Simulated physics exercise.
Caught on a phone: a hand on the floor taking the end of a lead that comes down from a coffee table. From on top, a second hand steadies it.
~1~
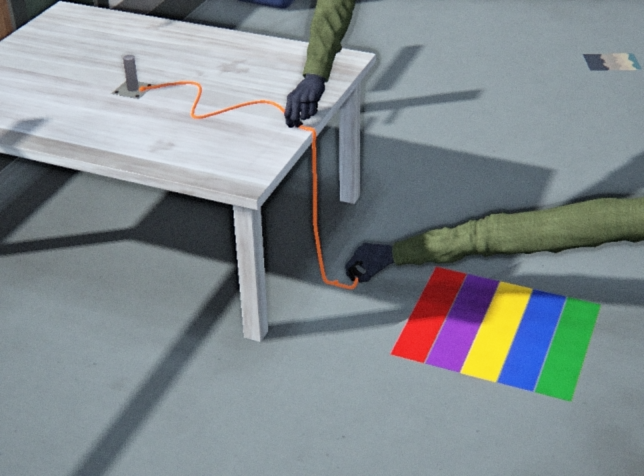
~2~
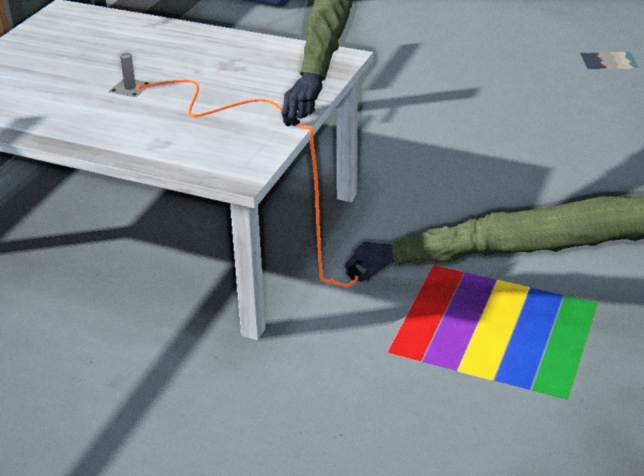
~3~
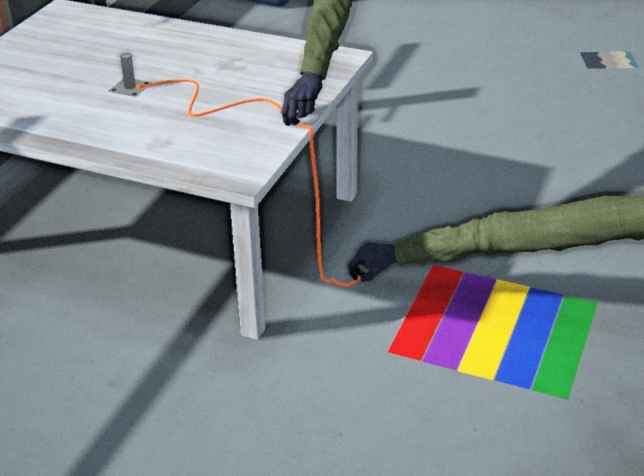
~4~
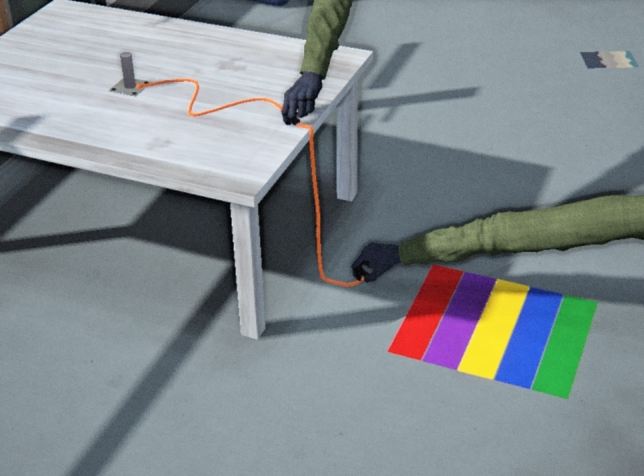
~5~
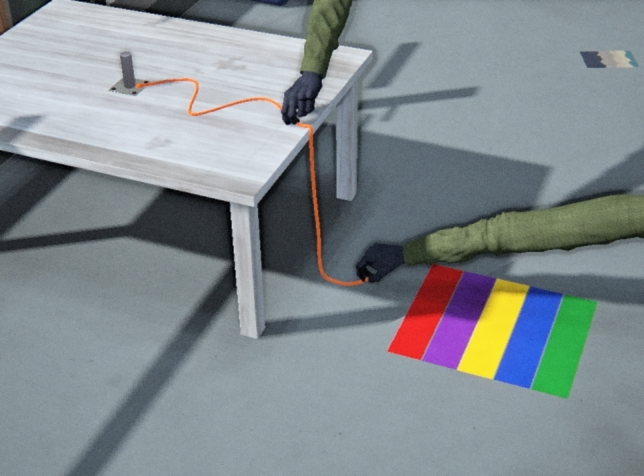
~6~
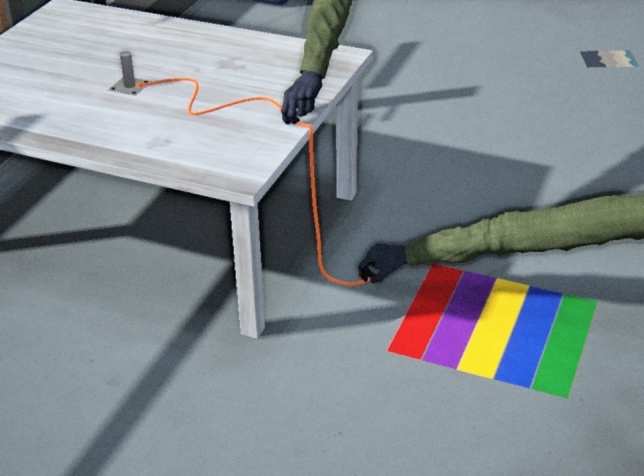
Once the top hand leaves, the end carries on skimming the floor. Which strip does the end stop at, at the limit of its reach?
It stops at the green strip.
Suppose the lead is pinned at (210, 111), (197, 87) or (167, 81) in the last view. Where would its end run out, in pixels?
The pixel places are (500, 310), (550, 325) and (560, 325), one per try.
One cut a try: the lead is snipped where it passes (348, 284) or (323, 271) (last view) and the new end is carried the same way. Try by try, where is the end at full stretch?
(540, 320) and (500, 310).
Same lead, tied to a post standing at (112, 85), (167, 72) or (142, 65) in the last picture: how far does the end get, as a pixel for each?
Try by try, around (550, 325), (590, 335) and (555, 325).
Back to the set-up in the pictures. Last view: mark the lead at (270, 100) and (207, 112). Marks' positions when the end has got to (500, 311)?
One lands at (317, 143), the other at (263, 116).
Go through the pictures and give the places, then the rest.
The first frame shows end (356, 279); red (415, 341); purple (450, 350); yellow (486, 359); blue (522, 369); green (559, 378).
The second frame shows end (357, 278); lead through (176, 82) (190, 110) (254, 101) (305, 128) (317, 195) (320, 261).
The third frame shows end (359, 278).
The fourth frame shows end (363, 279); lead through (176, 81) (190, 109) (254, 100) (305, 127) (316, 194) (320, 260).
The fifth frame shows end (367, 279).
The sixth frame shows end (369, 279); lead through (176, 80) (190, 108) (253, 99) (305, 126) (314, 193) (320, 259).
Soon after, end near (500, 311); over yellow.
Then, end near (545, 322); over blue.
At full stretch, end near (572, 328); over green. Over green.
